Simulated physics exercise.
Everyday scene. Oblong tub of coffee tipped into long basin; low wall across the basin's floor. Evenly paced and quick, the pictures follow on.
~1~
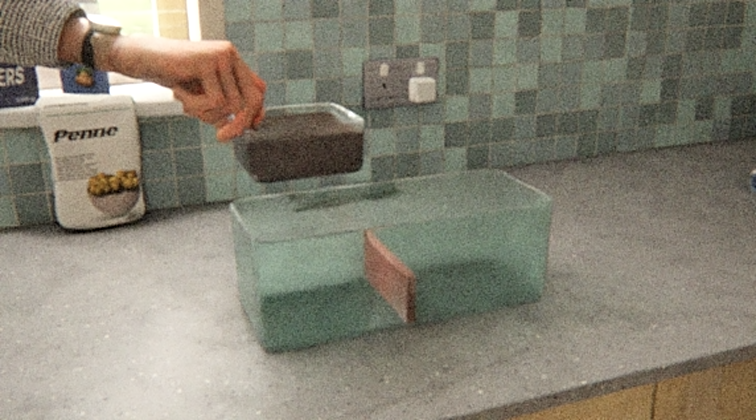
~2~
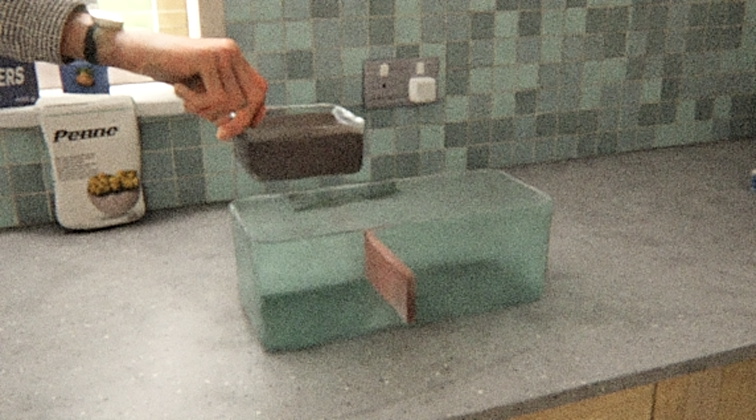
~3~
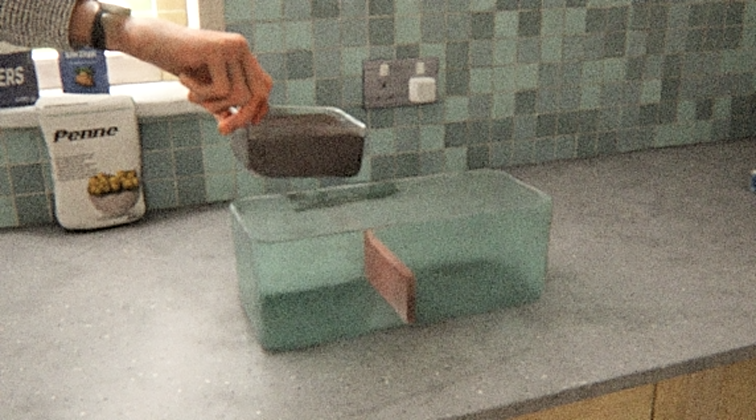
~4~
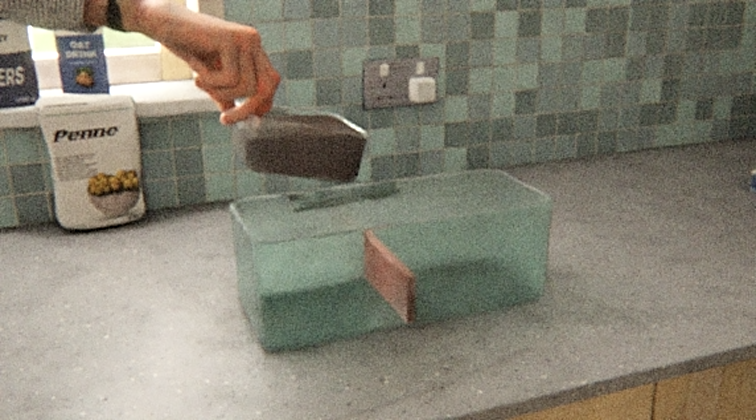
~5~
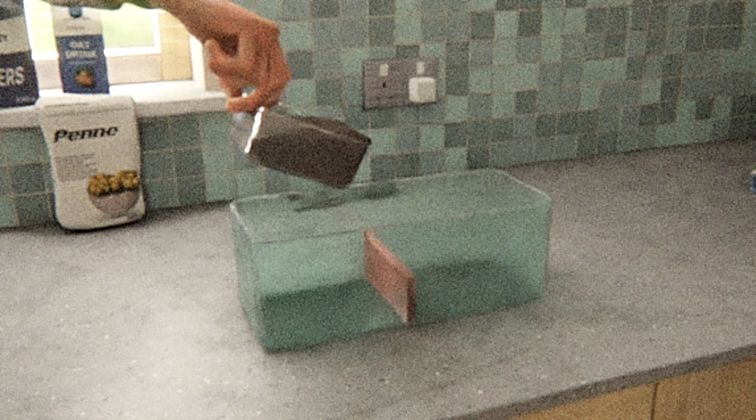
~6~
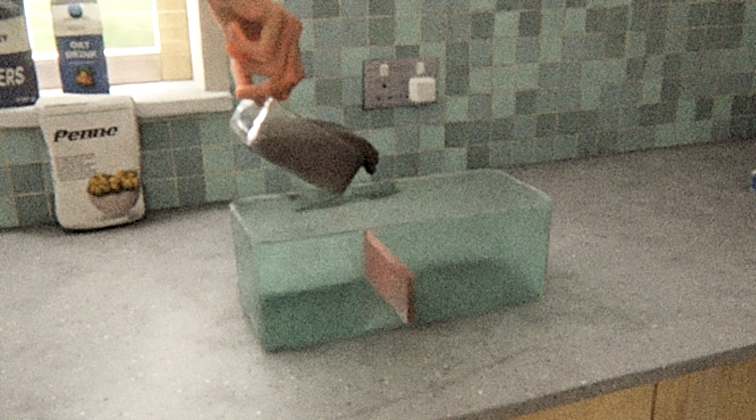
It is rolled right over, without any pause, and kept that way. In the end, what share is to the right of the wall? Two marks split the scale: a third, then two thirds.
Short answer, the right side holds a middle share of a third to two thirds.
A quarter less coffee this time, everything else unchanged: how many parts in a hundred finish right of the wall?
The share comes to roughly 40 per cent.
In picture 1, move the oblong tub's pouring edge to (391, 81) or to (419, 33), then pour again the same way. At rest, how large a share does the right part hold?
Around 85 percent first, around 95 percent second.
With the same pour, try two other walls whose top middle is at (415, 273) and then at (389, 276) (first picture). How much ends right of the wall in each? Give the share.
My guess is some 20 percent the first time and some 60 percent the second.
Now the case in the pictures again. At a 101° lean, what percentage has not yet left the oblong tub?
I'd put it near 10 %.
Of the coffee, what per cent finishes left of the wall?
Roughly 45 %.
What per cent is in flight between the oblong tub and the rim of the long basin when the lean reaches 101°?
Estimated at 10 per cent or so.
A moment on, the oblong tub is tipped right over and 8 per cent is still to pour, 31 is left of the wall and 53 right of it.
Next, the oblong tub is tipped right over and 0 per cent is still to pour, 42 is left of the wall and 56 right of it.
Then the oblong tub is tipped right over and 0 per cent is still to pour, 43 is left of the wall and 56 right of it.
Later the oblong tub is tipped right over and 0 per cent is still to pour, 43 is left of the wall and 56 right of it.
In the end 43 per cent lies left of the wall, 56 right of it and 1 outside.
